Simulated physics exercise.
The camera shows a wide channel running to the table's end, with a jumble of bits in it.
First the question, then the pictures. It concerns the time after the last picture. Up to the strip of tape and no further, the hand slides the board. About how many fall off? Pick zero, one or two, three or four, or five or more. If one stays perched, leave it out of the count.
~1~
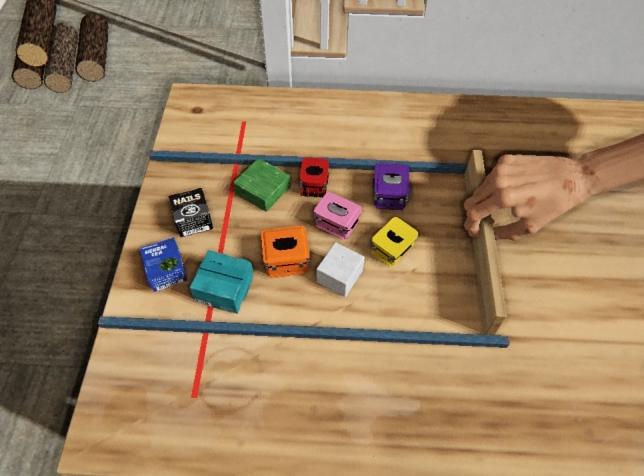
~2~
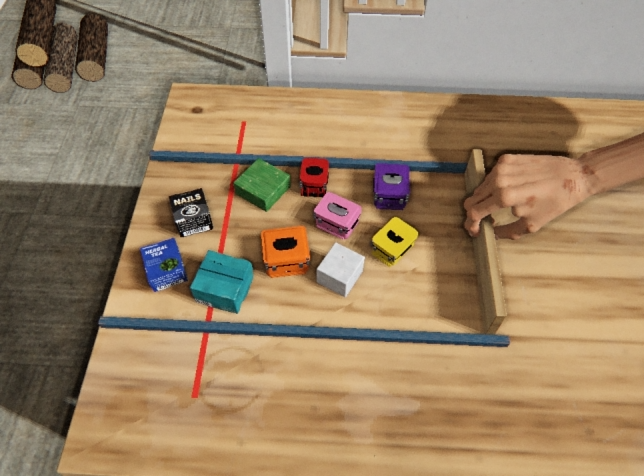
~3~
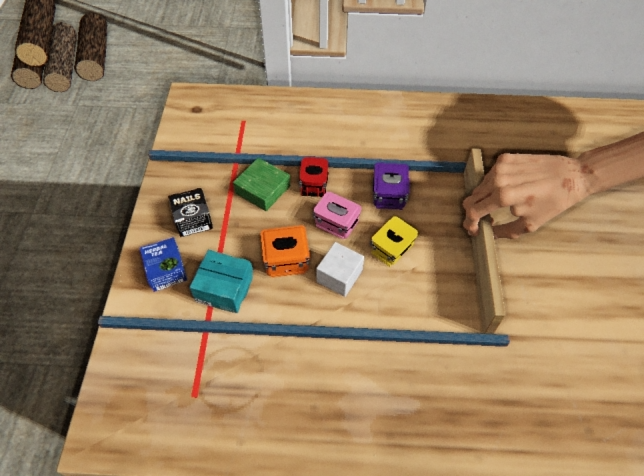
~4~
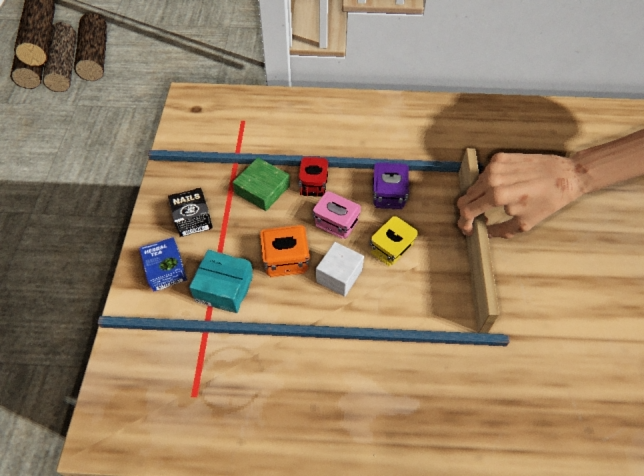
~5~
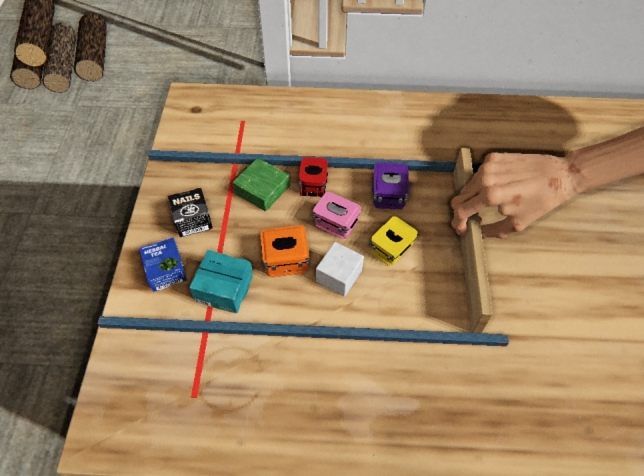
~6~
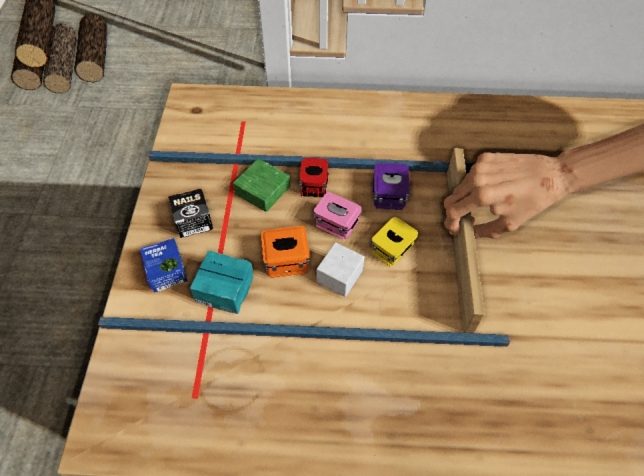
Zero fall off.
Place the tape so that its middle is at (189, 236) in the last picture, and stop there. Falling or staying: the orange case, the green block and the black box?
Orange case stays put, green block goes off, black box goes off.
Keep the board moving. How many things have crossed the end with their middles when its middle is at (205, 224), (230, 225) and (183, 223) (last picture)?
Going through the three places, I get 3, 0 and 3.
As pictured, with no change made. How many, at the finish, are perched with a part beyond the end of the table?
You'd get 3.
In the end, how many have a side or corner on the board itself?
Tally at the end: 3.
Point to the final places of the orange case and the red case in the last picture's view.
The orange case finishes at (166, 243); the red case finishes at (187, 171).
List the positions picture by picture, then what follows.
The first picture shows blue box (164, 264); black box (191, 213); turquoise box (223, 282); board (483, 237); tape (223, 237).
The second picture shows black box (191, 213); white block (340, 270).
The third picture shows turquoise box (223, 281); purple case (390, 186).
The fourth picture shows blue box (164, 264); green block (262, 184).
The fifth picture shows black box (190, 213); board (470, 235).
The sixth picture shows blue box (164, 265); black box (191, 213); turquoise box (223, 282); board (463, 235); tape (223, 237).
A little later, none off yet; blue box at rest near (164, 265); black box at rest near (191, 213); turquoise box at rest near (223, 282).
Next, none off yet; blue box at rest near (164, 265); black box moving near (183, 220); turquoise box at rest near (222, 283).
When it is over, the number that fall off is zero.
